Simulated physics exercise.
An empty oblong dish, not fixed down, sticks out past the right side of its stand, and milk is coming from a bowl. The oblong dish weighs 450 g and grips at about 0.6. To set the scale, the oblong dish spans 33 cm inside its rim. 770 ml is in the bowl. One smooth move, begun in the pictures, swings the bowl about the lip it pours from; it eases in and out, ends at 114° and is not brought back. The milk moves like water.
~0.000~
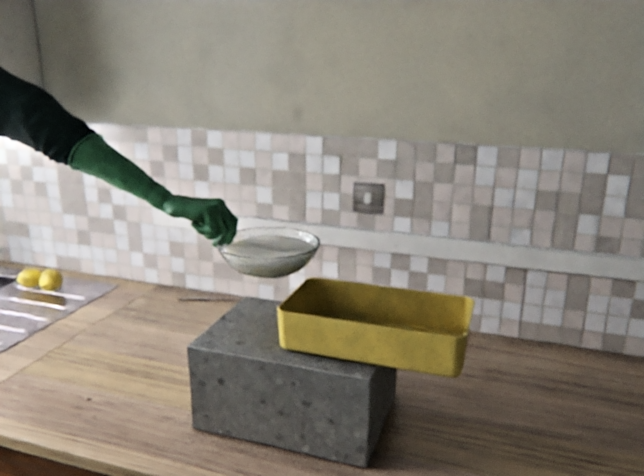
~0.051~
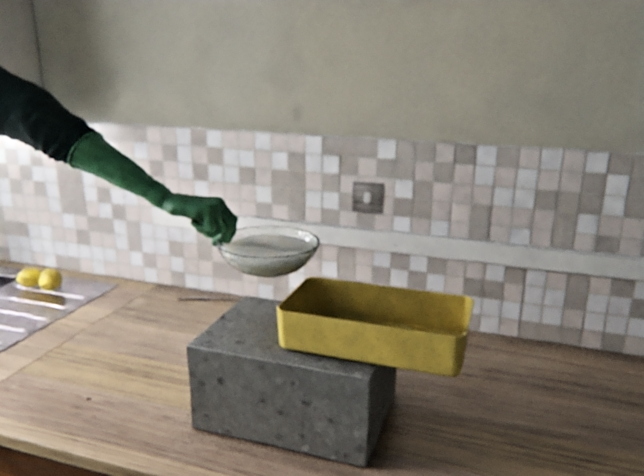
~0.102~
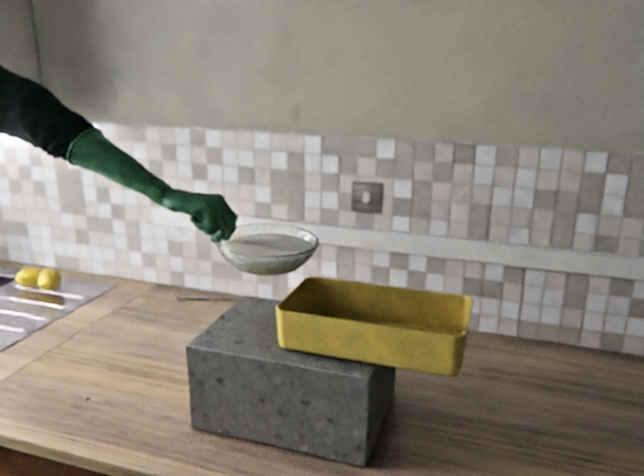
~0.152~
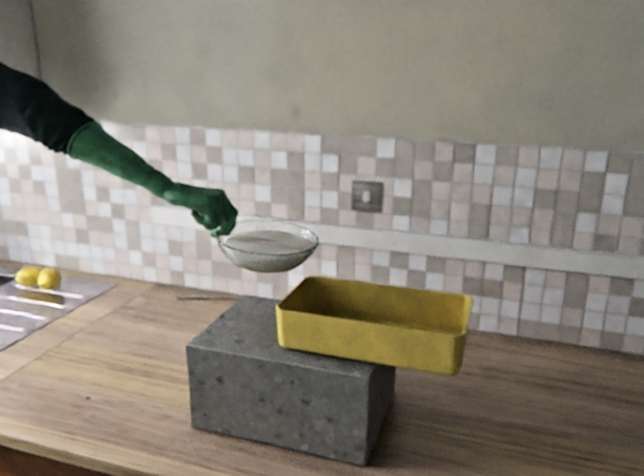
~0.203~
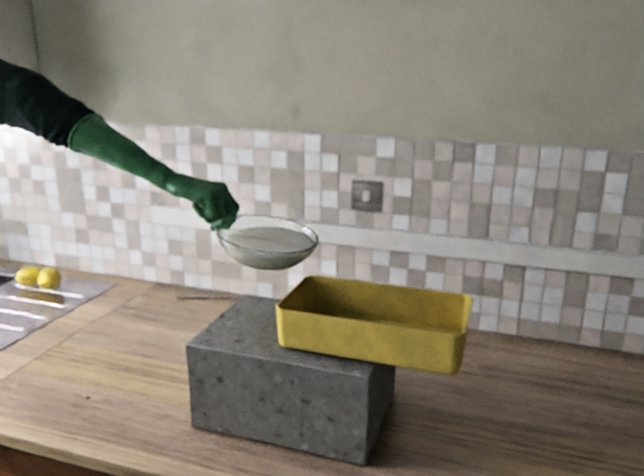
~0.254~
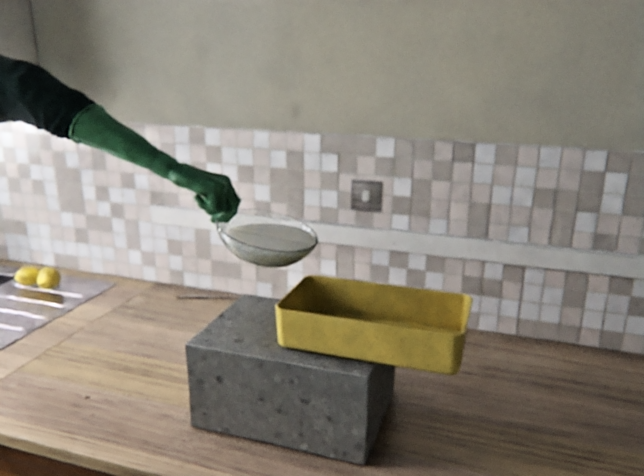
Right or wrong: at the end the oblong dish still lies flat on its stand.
Right.
By 0.68 s the tilt is 71° and 21 per cent is still to pour; the oblong dish lies level with 31 per cent in it.
By 0.99 s the tilt is 107° and 0 per cent is still to pour; the oblong dish lies level with 95 per cent in it.
By 1.32 s the tilt is 114° and 0 per cent is still to pour; the oblong dish lies level with 98 per cent in it.
By 1.67 s the tilt is 114° and 0 per cent is still to pour; the oblong dish lies level with 98 per cent in it.
At rest the oblong dish lies level with 98 per cent in it.
